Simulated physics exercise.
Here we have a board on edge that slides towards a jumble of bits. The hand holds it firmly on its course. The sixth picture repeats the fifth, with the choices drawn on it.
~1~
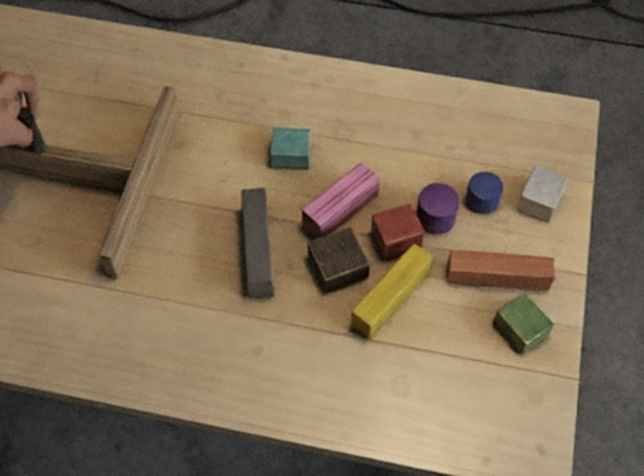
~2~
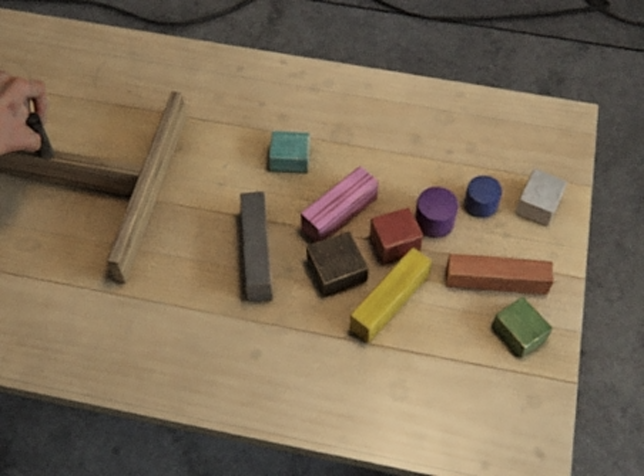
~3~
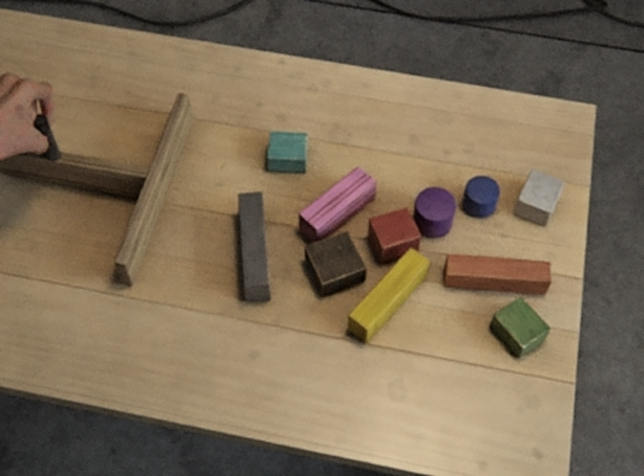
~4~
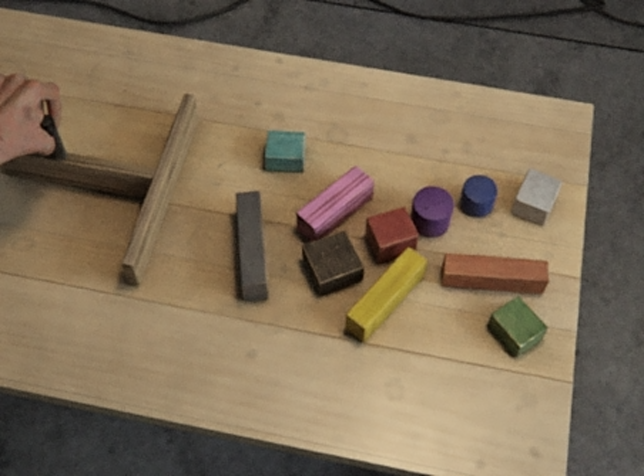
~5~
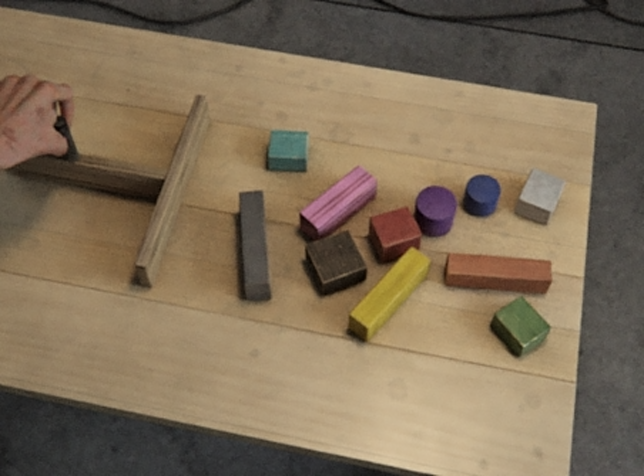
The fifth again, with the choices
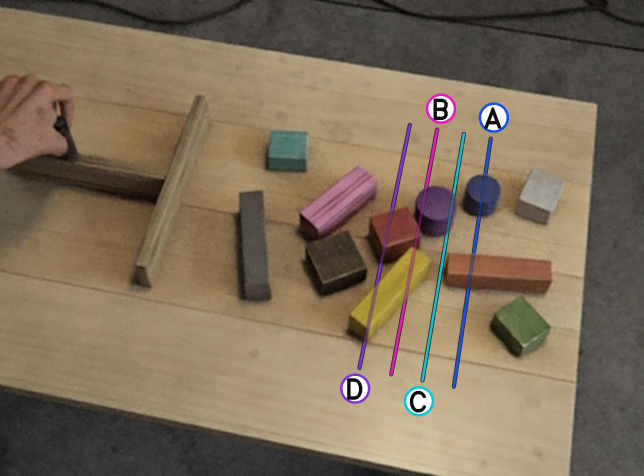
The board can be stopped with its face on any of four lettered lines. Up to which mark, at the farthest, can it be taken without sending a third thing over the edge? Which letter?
No farther than A.
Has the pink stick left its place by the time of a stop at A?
Yes.
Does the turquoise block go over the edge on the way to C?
No.
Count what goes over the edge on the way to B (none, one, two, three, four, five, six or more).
In all, none.
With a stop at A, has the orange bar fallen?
By then, yes.
On the marked copy, A at (474, 253); B at (416, 242); C at (445, 247); D at (387, 237).
With A. Early on, board (278, 194); turquoise block (320, 157); grey bar (287, 251).
Further on, board (387, 214); orange bar (533, 271); blue tin (497, 192).
At the end, board (474, 229); green block over the edge; orange bar over the edge; two fallen.
As for the rest, B is within the limit but short; C is within the limit but short; D is within the limit but short.
